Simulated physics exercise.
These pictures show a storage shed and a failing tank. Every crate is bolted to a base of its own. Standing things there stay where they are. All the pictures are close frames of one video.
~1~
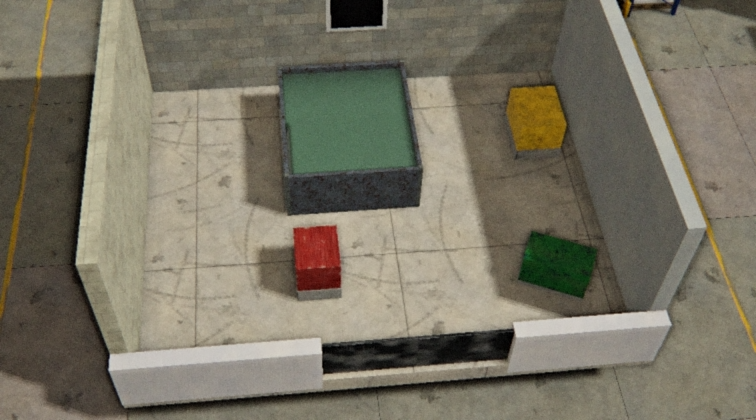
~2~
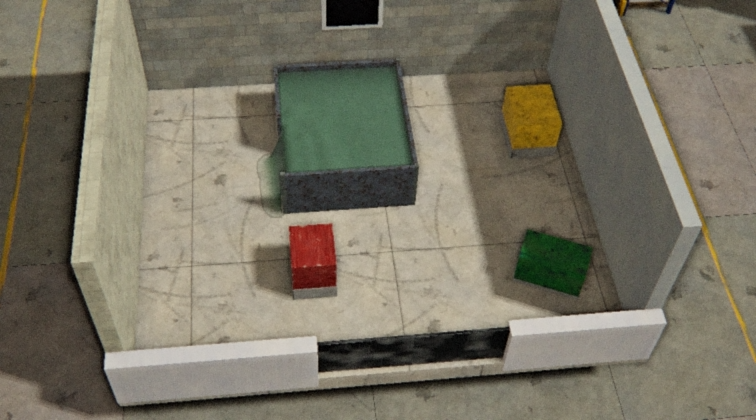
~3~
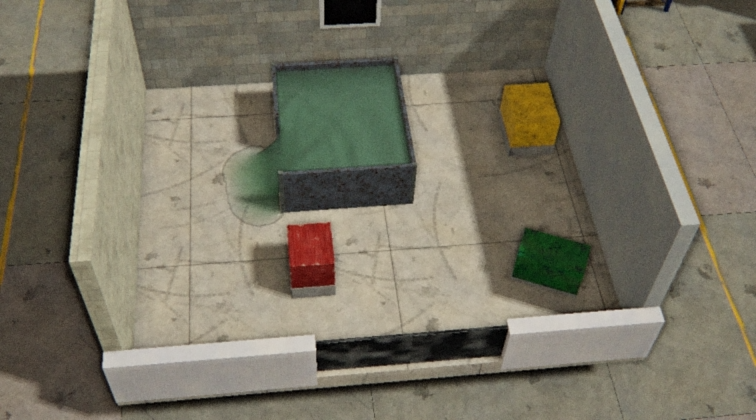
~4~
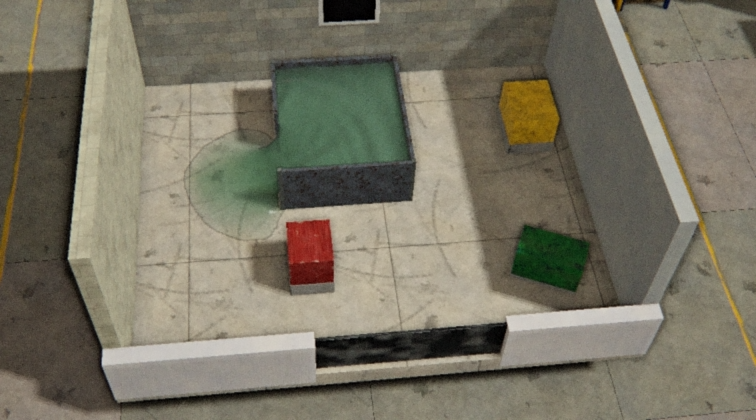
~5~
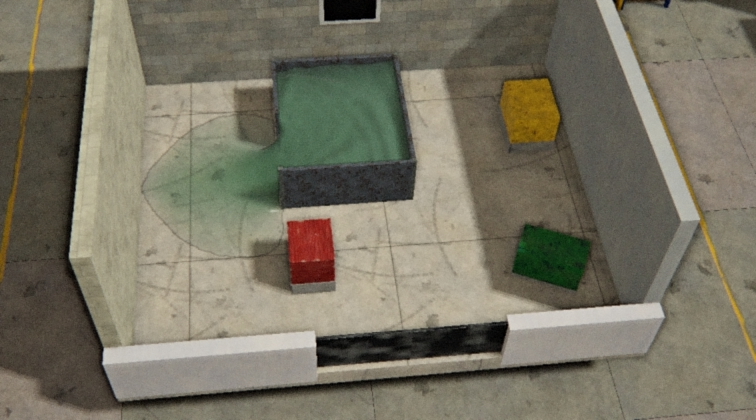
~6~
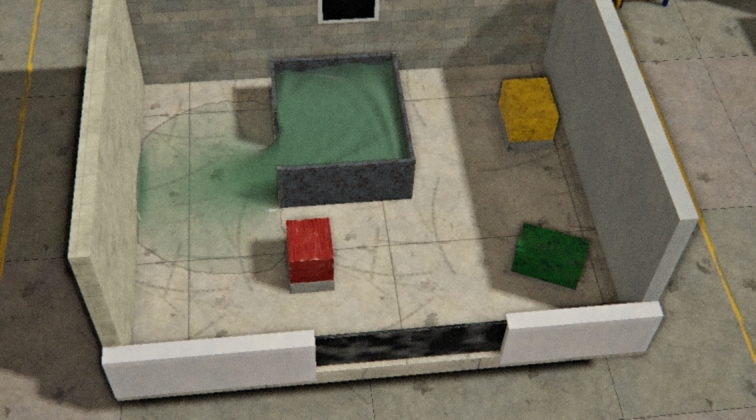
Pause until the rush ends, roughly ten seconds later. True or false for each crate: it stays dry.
Yellow crate: True, it stays dry; green crate: False, it gets wet; red crate: True, it stays dry.
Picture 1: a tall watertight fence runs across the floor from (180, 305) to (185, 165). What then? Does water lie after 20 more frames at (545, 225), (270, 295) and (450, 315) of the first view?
As listed: Not flooded, covered, wet.
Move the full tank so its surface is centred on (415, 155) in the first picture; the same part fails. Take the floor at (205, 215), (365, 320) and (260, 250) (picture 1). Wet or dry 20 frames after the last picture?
Results in order - swamped, swamped, swamped.
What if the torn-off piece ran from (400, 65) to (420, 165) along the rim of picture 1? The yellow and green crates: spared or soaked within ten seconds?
Then: The yellow crate takes water, the green crate is wetted.
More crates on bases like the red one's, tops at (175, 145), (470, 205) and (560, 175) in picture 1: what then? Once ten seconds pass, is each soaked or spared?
Well, the first one goes wet, the second is never reached, and the third is never reached.
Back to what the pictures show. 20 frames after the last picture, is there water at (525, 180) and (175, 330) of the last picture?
Dry, wet.
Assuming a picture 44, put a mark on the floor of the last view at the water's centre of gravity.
Somewhere around (317, 200) in the last view.
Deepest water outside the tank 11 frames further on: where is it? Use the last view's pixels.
Check close to (133, 361).
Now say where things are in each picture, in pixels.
In the first picture, the water tank at (347, 120) is whole and still.
In the second picture, water pours out at (284, 169) and has run to (280, 215).
In the third picture, the front is at (230, 164), out from the gap at (282, 171).
In the fourth picture, the front is at (192, 169), out from the gap at (282, 169).
In the fifth picture, water pours out at (282, 168) and has run to (150, 194).
In the sixth picture, the front is at (139, 234), out from the gap at (281, 167).
A moment on, water covers 25 % of the floor; the yellow crate not reached, the green crate not reached, the red crate water round its plinth.
Next, water covers 30 % of the floor; the yellow crate not reached, the green crate not reached, the red crate water round its plinth.
Then, water covers 55 % of the floor; the yellow crate not reached, the green crate not reached, the red crate water round its plinth.
Later, water covers 90 % of the floor; the yellow crate water round its plinth, the green crate water round its plinth, the red crate water round its plinth.
In the end, water covers 100 % of the floor; the yellow crate stayed above the water, the green crate was topped, the red crate stayed above the water.
